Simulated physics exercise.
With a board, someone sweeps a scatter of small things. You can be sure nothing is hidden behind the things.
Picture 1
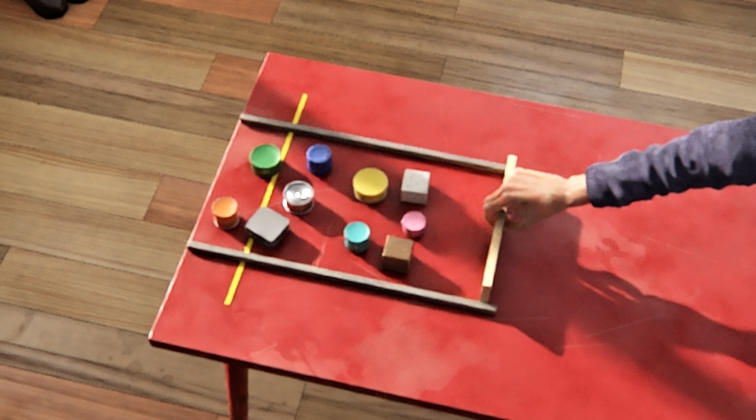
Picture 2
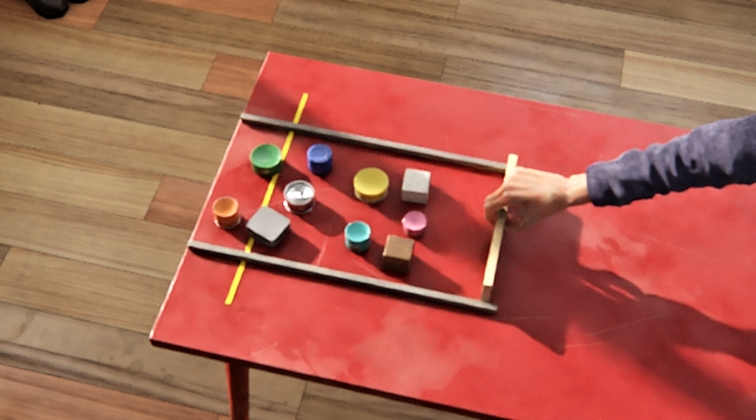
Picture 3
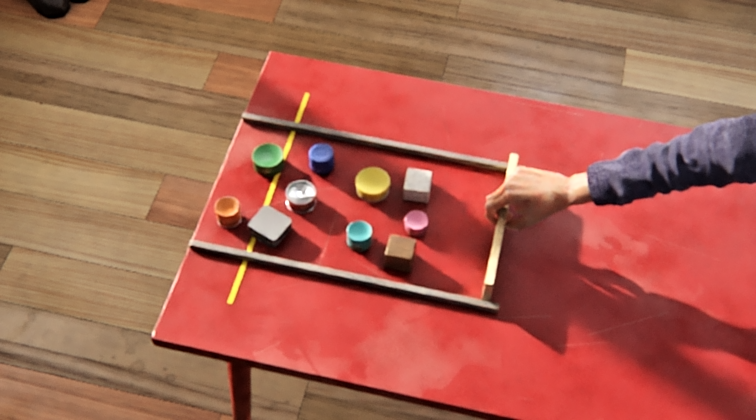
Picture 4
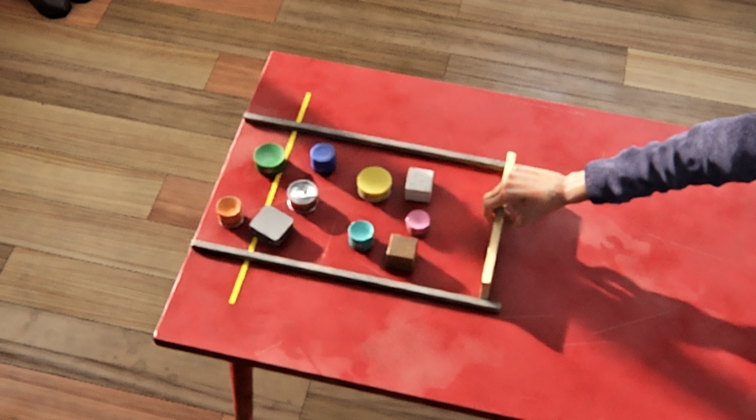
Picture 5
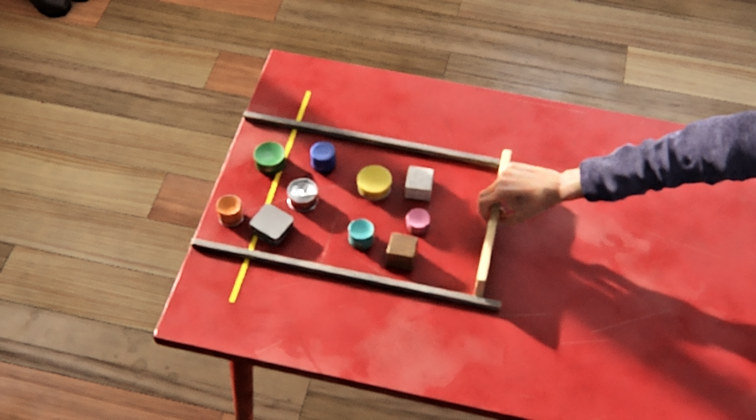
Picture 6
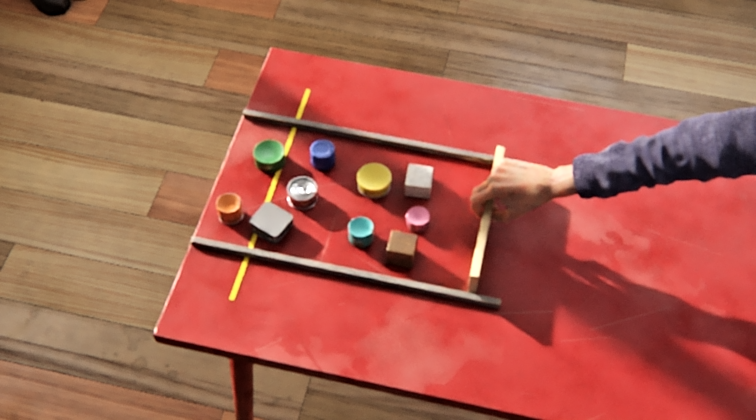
A hand in a dark blue sleeve holds a pale wooden board upright at the right end of two dark rails on a red table, seen from above over a plank floor. Between the rails sit green, blue, orange, silver, yellow, turquoise and pink round tubs and grey, pale and brown blocks, with yellow tape at left. The board stays nearly still, then slides slightly left, the small things unmoved, as the view drifts faintly.
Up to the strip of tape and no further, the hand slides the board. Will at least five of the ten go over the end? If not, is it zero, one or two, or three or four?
No, one or two go over.
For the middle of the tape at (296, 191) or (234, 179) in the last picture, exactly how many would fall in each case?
Down on the floor: 1 and 5.
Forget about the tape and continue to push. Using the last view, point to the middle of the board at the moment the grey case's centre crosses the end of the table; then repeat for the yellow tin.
Near (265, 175) and (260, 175).
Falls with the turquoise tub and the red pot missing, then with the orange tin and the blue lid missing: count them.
First try 2, second try 1.
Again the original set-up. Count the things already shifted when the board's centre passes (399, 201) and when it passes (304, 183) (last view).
At the first spot the count is 5, and at the second it is 10.
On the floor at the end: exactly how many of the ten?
I count 2 in all.
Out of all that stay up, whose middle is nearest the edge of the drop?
Grey case ends nearest.
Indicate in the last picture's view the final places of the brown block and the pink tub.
Answer: First (245, 219), after that (261, 185).
Soon after, none off yet; orange tin at rest near (230, 209); green tub at rest near (270, 156); grey case at rest near (272, 224).
Then, none off yet; orange tin moved about its own width near (200, 210); green tub moved about its own width near (243, 147); grey case moved about its own width near (232, 216).
At rest, the number that fall off is one or two; fallen, green tub and orange tin.
